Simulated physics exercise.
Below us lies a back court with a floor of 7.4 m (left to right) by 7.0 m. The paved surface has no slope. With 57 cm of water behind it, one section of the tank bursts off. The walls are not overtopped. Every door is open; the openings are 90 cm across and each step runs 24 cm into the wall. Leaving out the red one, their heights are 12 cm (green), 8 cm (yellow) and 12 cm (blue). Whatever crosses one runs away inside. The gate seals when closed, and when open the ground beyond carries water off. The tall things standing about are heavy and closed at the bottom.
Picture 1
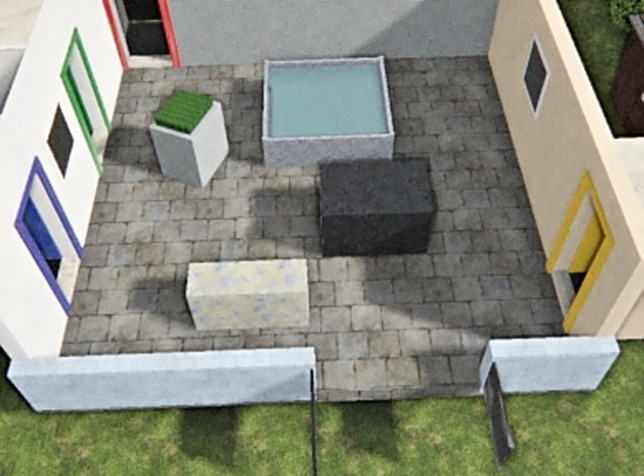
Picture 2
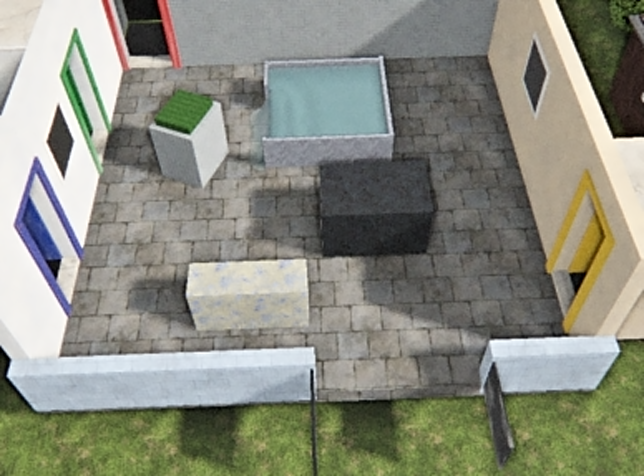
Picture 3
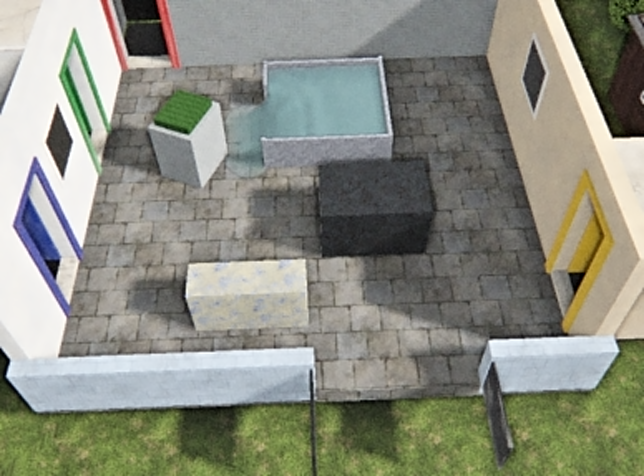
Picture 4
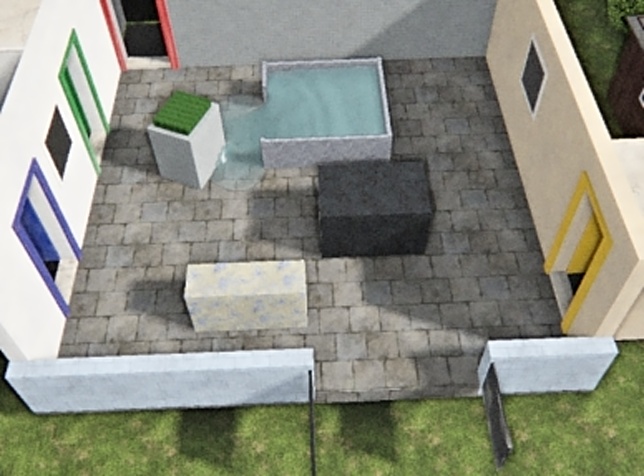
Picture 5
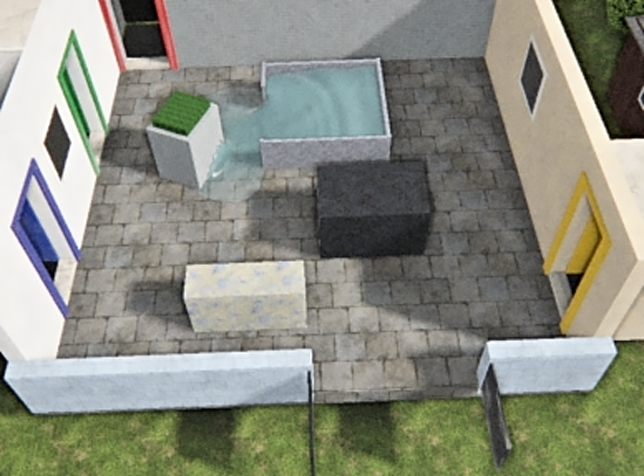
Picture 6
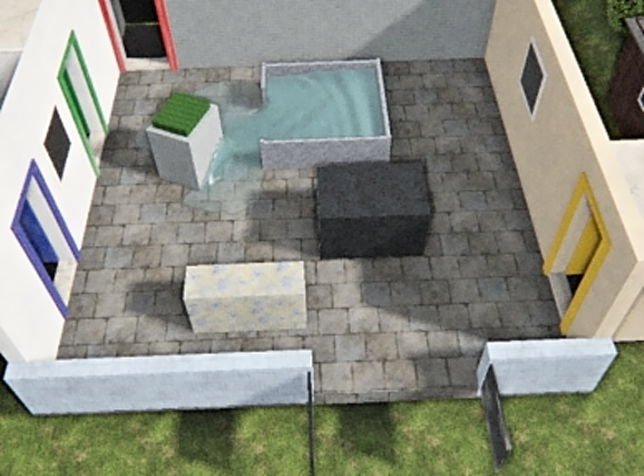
A grey-paved courtyard, seen from above, lies between pale walls, with grass in front and a low, pale blue wall broken by a gap. A water tank stands at the back near a grass-topped white block, a black block and a speckled cream one, with red, green, blue and yellow doorways around. Water pours from the tank's left side, spreads across the paving and runs around the white block.
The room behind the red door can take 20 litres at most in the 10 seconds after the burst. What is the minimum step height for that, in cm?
It would have to be roughly 27 cm high.
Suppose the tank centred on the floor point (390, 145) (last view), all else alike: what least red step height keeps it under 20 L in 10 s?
Some 17 cm.
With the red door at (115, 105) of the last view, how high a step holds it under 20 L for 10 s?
Roughly 23 cm.
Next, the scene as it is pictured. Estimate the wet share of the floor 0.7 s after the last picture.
Some 20 per cent of it.
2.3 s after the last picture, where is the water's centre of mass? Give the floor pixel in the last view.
At about (243, 148).
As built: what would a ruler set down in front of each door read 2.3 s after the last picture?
Depths in cm: Red 27, green 12, yellow 0, blue 7.
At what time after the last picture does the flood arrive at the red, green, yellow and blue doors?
Arrival: Red 0.8 s, green 0.3 s, yellow 5.5 s, blue 1.8 s.
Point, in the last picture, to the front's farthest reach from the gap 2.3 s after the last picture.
Near (50, 389).
Then, 0.7 s after the last picture water covers 20 % of the floor, deepest (42 cm) near (231, 154); it has not reached the red door.
Then, 2.3 s after the last picture water covers 40 % of the floor, deepest (28 cm) near (120, 75); 27 cm at the red door, 108 litres in over its 11 cm step.
Then, 9.3 s after the last picture water covers 85 % of the floor, deepest (9 cm) near (140, 385); 7 cm at the red door, 208 litres in over its 11 cm step.
At the red door as built, the water peaked near 30 cm, 1.9 s after the last picture.
Run again over the same 10 s with other heights there, 42 litres in over 23 cm, 8 litres over 31.5 cm. The limit of 20 litres is kept from about 27 cm up.
